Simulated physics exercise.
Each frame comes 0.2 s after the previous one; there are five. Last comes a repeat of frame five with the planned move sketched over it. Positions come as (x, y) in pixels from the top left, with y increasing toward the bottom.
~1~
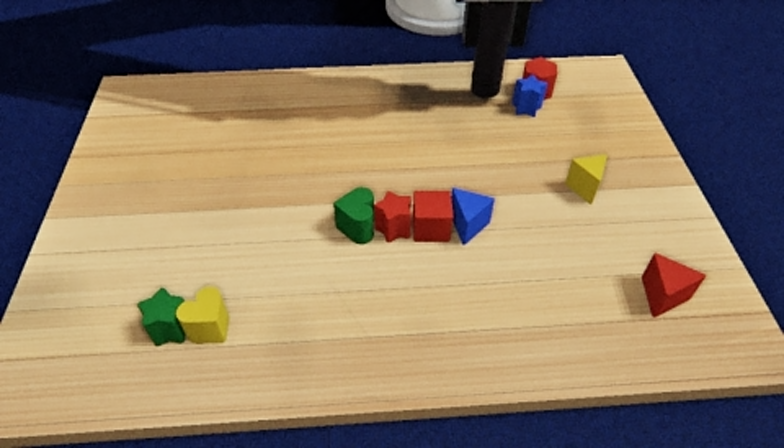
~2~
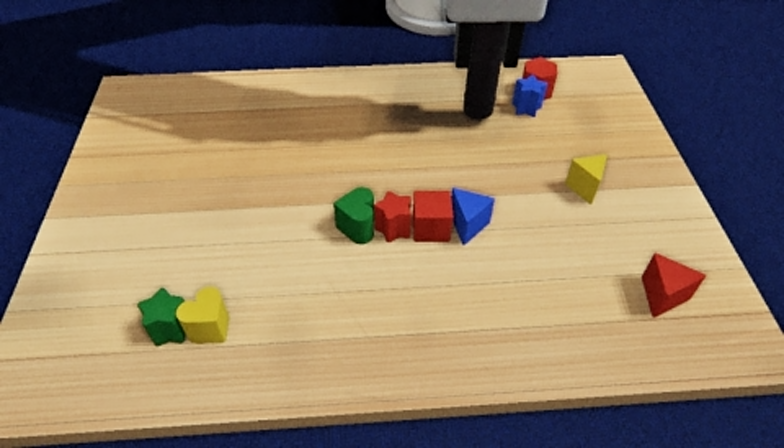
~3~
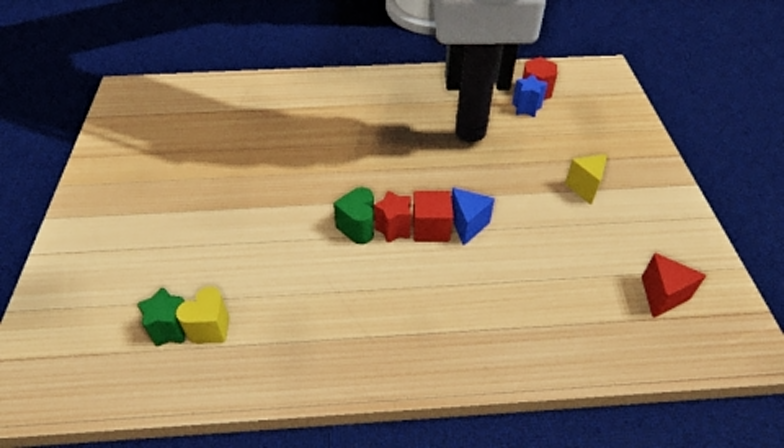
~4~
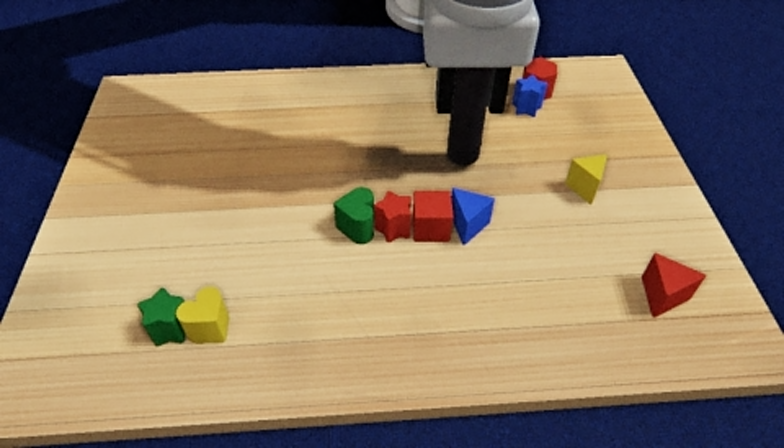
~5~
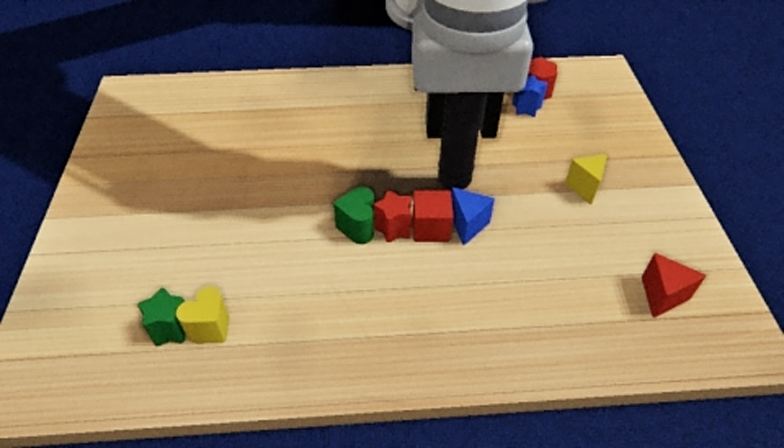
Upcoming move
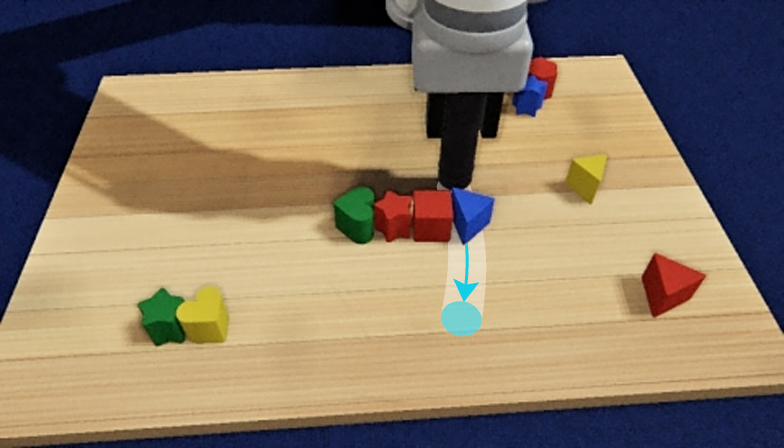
At first, a dark rod on a robotic arm stands near the top of a wooden board, beside a small blue star and a red block. The rod then moves down and slightly left toward a row of green, red and blue blocks, ending just above them, while every block stays still.
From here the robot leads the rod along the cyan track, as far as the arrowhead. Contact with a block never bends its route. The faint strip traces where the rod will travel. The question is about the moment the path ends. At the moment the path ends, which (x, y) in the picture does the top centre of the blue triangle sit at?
Its top middle will sit at (507, 274).
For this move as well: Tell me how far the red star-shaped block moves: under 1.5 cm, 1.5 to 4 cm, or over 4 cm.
The shift is below 1.5 cm.
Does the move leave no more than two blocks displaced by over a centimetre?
Going by the path, yes.
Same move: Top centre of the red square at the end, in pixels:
The middle of its upper face should be somewhere near (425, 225).
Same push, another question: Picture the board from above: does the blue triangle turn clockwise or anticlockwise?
Counter-clockwise, from overhead.
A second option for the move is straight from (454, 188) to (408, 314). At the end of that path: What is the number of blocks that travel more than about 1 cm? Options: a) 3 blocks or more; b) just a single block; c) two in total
c - two in total.
Path on the board, from (454, 188) over (464, 226) and (467, 270) to (461, 318).
The first path, step by step. One third of the way, rod (465, 219); red square (427, 216), turned 30° clockwise; blue triangle (482, 226), turned 35° anticlockwise.
Two thirds of the way, rod (468, 262); red square (425, 225), turned 65° clockwise; blue triangle (500, 265), turned 70° anticlockwise.
At the end, rod (463, 311); red star-shaped block in place; red square (425, 225), turned 65° clockwise; blue triangle (507, 274), turned 95° anticlockwise.
